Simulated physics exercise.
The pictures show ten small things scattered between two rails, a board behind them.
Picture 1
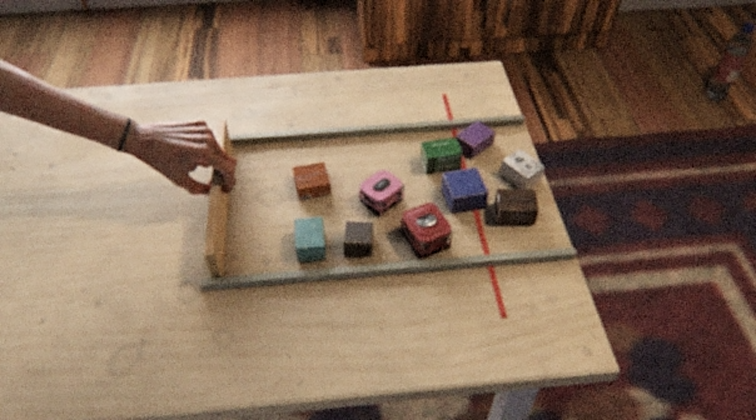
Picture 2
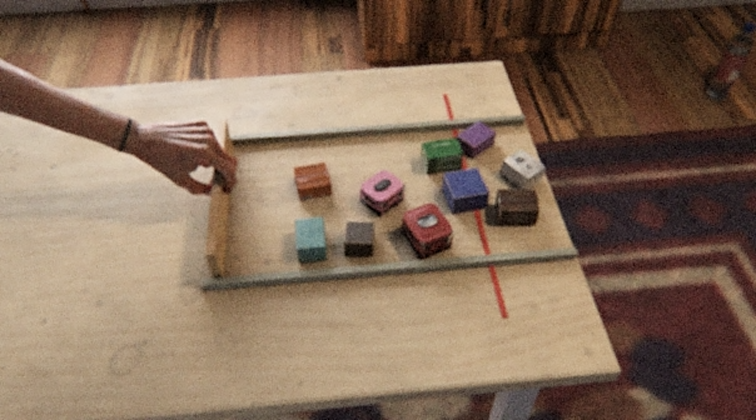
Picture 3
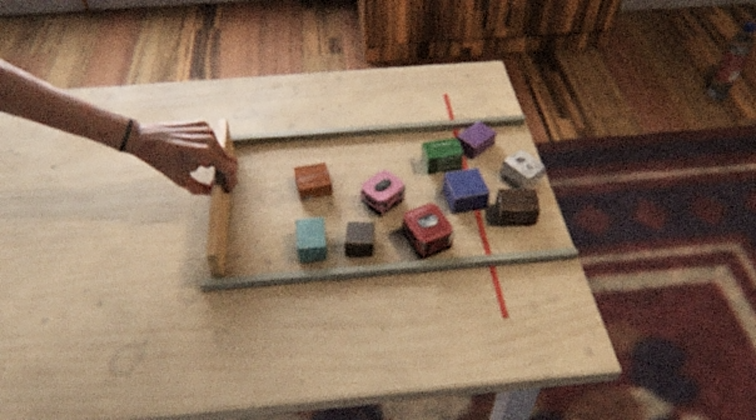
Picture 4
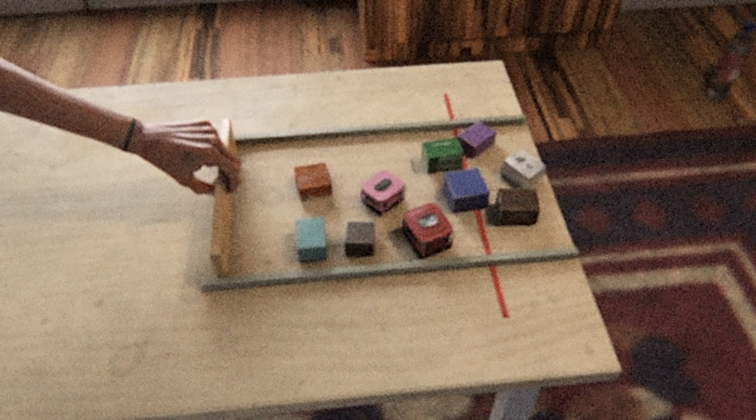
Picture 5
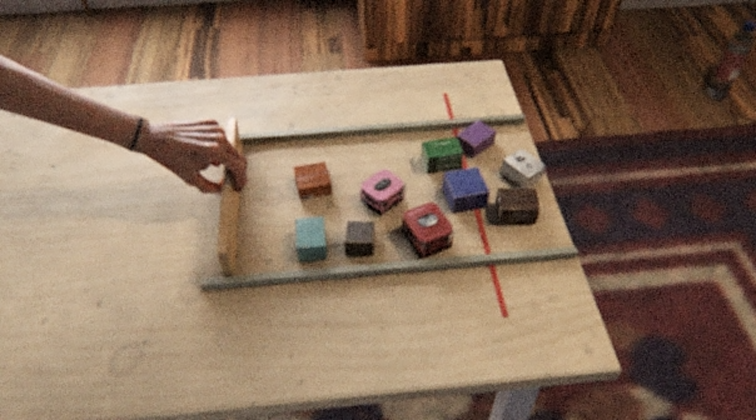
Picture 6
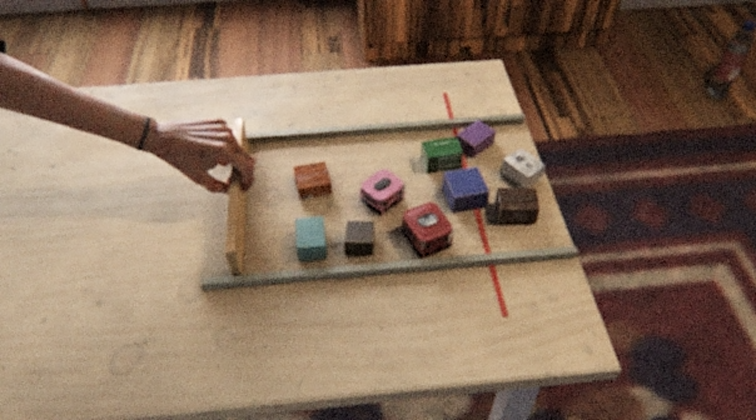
A hand held a wooden board upright at the left end of two rails, then slid it slightly right, while the ten small blocks and boxes scattered between the rails stayed still.
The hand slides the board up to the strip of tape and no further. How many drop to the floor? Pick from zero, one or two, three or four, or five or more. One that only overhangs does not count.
Outcome: The number that fall off is one or two.
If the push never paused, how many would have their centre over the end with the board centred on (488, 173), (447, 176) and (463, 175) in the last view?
Past the end: 3, 0 and 1.
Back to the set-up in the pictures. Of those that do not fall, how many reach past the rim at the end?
That would be 1.
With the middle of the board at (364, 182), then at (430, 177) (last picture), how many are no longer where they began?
At the one place 5, at the other 9.
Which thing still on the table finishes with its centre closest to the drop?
The red case.
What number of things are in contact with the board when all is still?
In contact: 3.
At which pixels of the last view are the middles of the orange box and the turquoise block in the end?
The orange box at (480, 159), the turquoise block at (497, 224).
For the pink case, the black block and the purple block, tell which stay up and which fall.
The pink case is kept, the black block does not fall, the purple block remains up.
Soon after, none off yet; white box at rest near (523, 170); brown box at rest near (517, 206); purple block at rest near (476, 139).
After that, none off yet; white box at rest near (523, 170); brown box at rest near (518, 206); purple block at rest near (476, 139).
In the end, the number that fall off is one or two; gone, brown box and white box.
